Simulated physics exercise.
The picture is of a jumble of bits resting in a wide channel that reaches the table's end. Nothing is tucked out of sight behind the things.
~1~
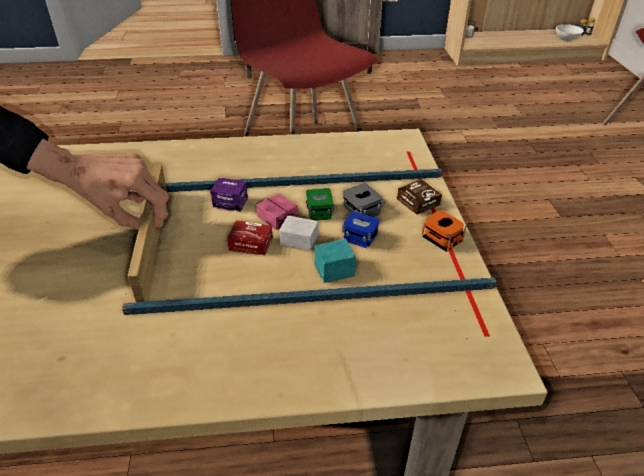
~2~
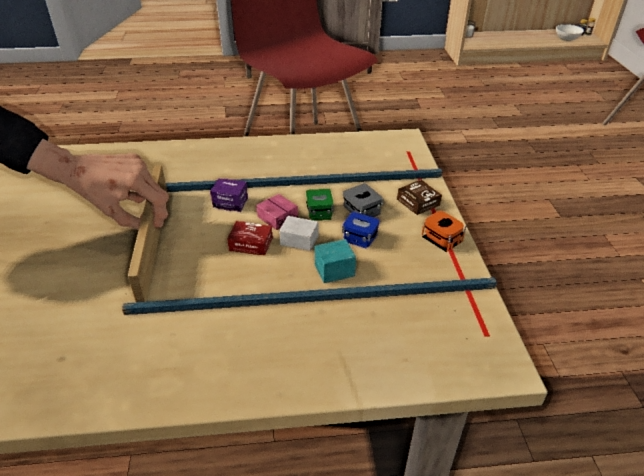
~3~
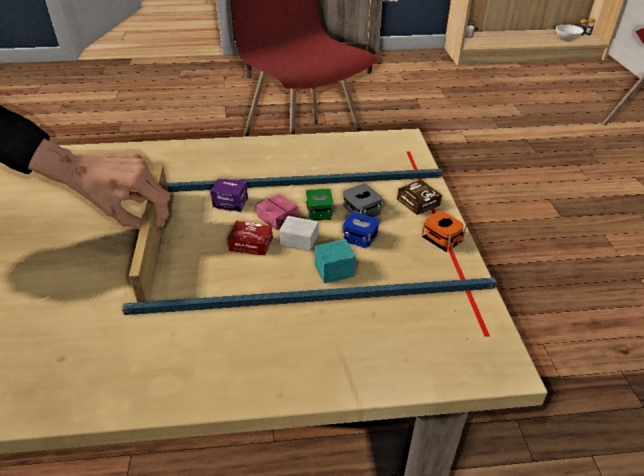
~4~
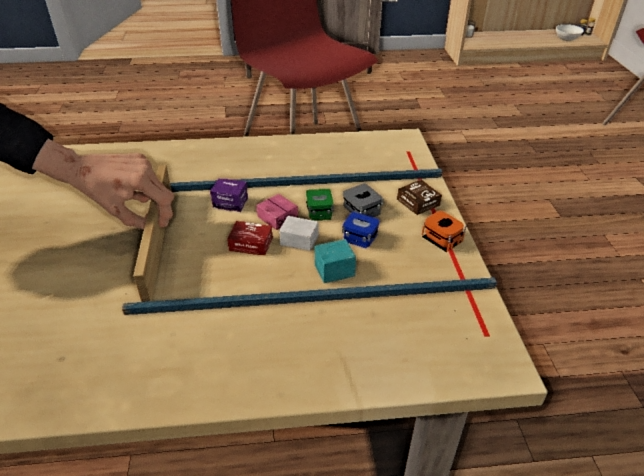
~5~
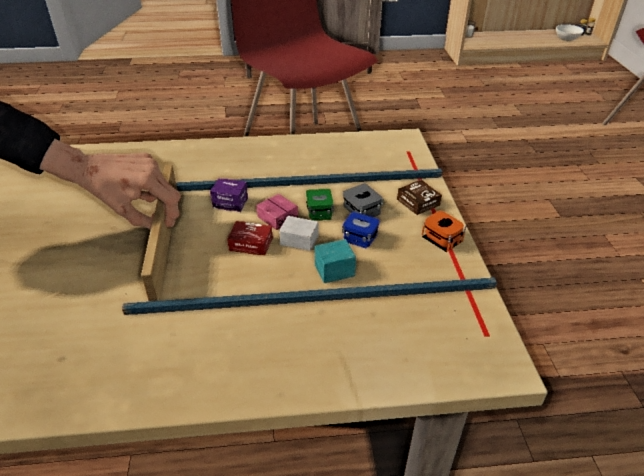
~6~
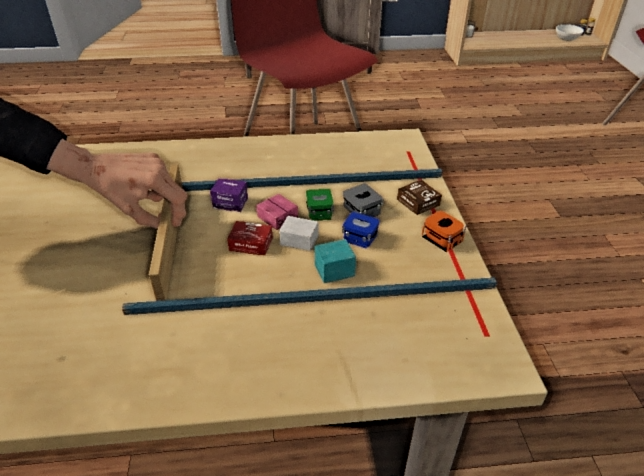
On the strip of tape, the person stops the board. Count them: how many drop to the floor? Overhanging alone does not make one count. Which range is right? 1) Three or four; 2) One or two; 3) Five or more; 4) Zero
3, five or more.
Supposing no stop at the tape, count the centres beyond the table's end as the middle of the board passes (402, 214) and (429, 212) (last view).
4, then 6.
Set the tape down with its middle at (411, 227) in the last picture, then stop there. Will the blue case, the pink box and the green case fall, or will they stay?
Blue case goes off, pink box stays put, green case stays put.
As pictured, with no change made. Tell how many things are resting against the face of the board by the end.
The count comes out at 4.
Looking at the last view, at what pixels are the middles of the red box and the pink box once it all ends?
About (460, 222), and about (448, 204).
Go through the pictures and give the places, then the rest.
The first picture shows orange case (443, 231); brown box (419, 197); grey case (362, 202); board (151, 228); tape (440, 226).
The second picture shows brown box (419, 197); blue case (361, 231).
The third picture shows grey case (362, 203); white block (299, 233).
The fourth picture shows orange case (443, 231); board (156, 228).
The fifth picture shows brown box (419, 197); purple box (230, 195).
The sixth picture shows orange case (443, 231); brown box (419, 197); grey case (362, 203); board (169, 227); tape (440, 226).
Early on, none off yet; orange case at rest near (443, 231); brown box at rest near (419, 197); grey case at rest near (362, 203).
Finally, the number that fall off is five or more; lost, white block, green case, blue case, grey case, brown box and orange case.
